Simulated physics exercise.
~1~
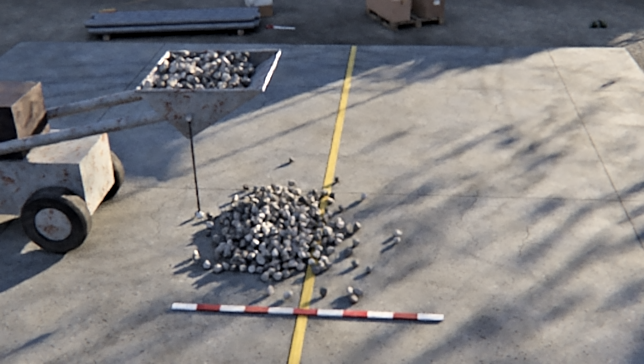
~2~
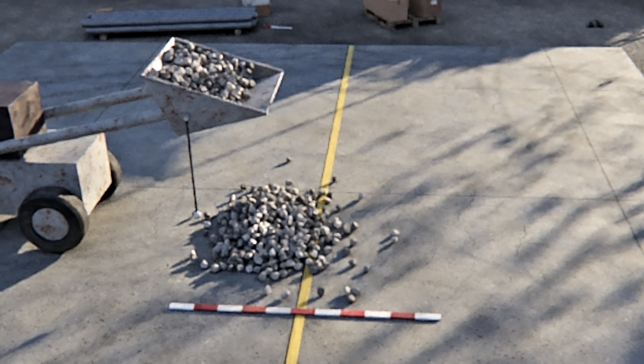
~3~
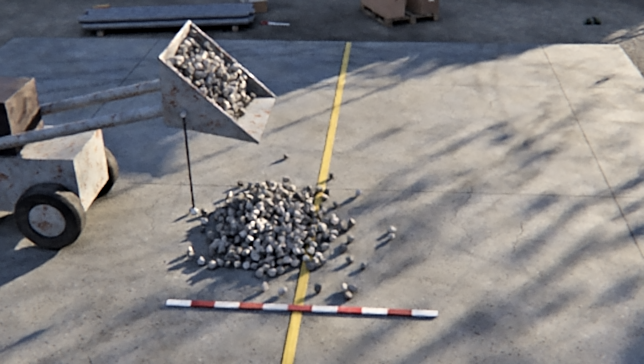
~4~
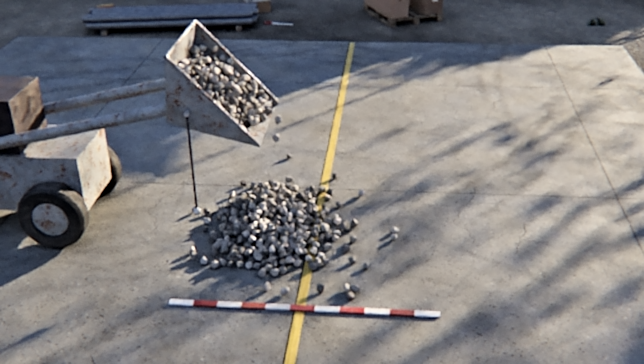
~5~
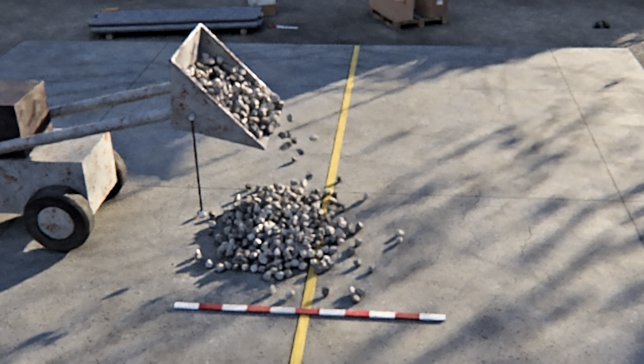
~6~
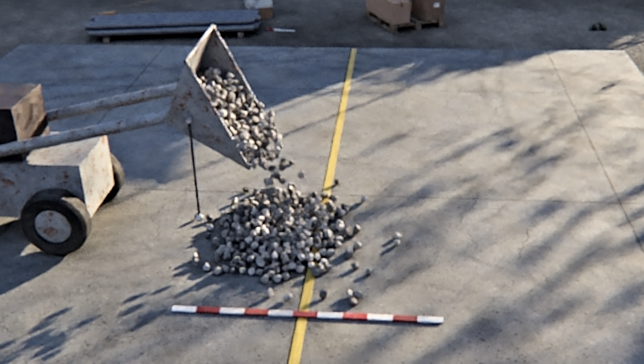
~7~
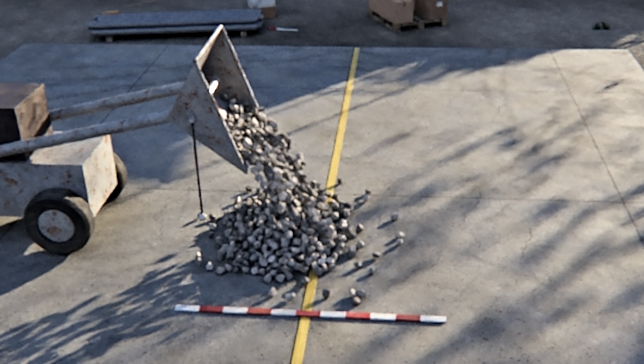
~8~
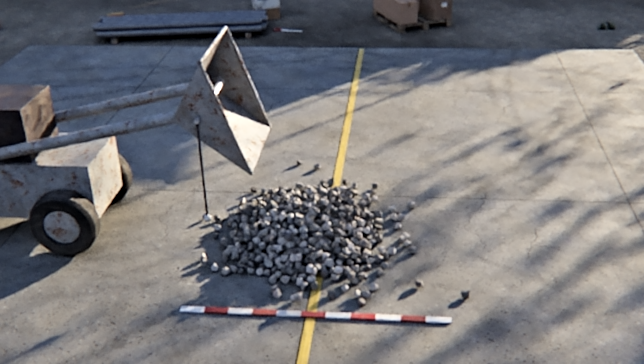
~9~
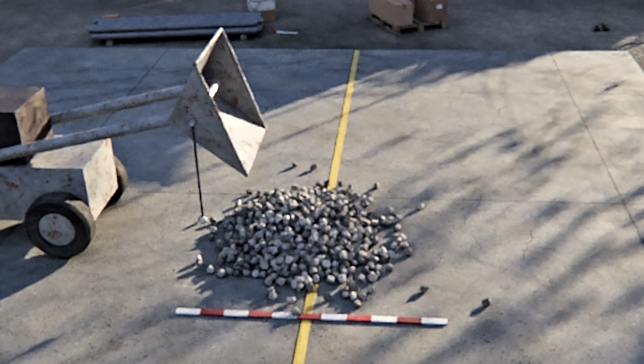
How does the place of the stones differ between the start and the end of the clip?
At the start many of the stones are up in the raised bucket, with the others in a pile below it. At the end they all lie on the ground in one broader heap, so that as a whole they sit lower and farther to the right.
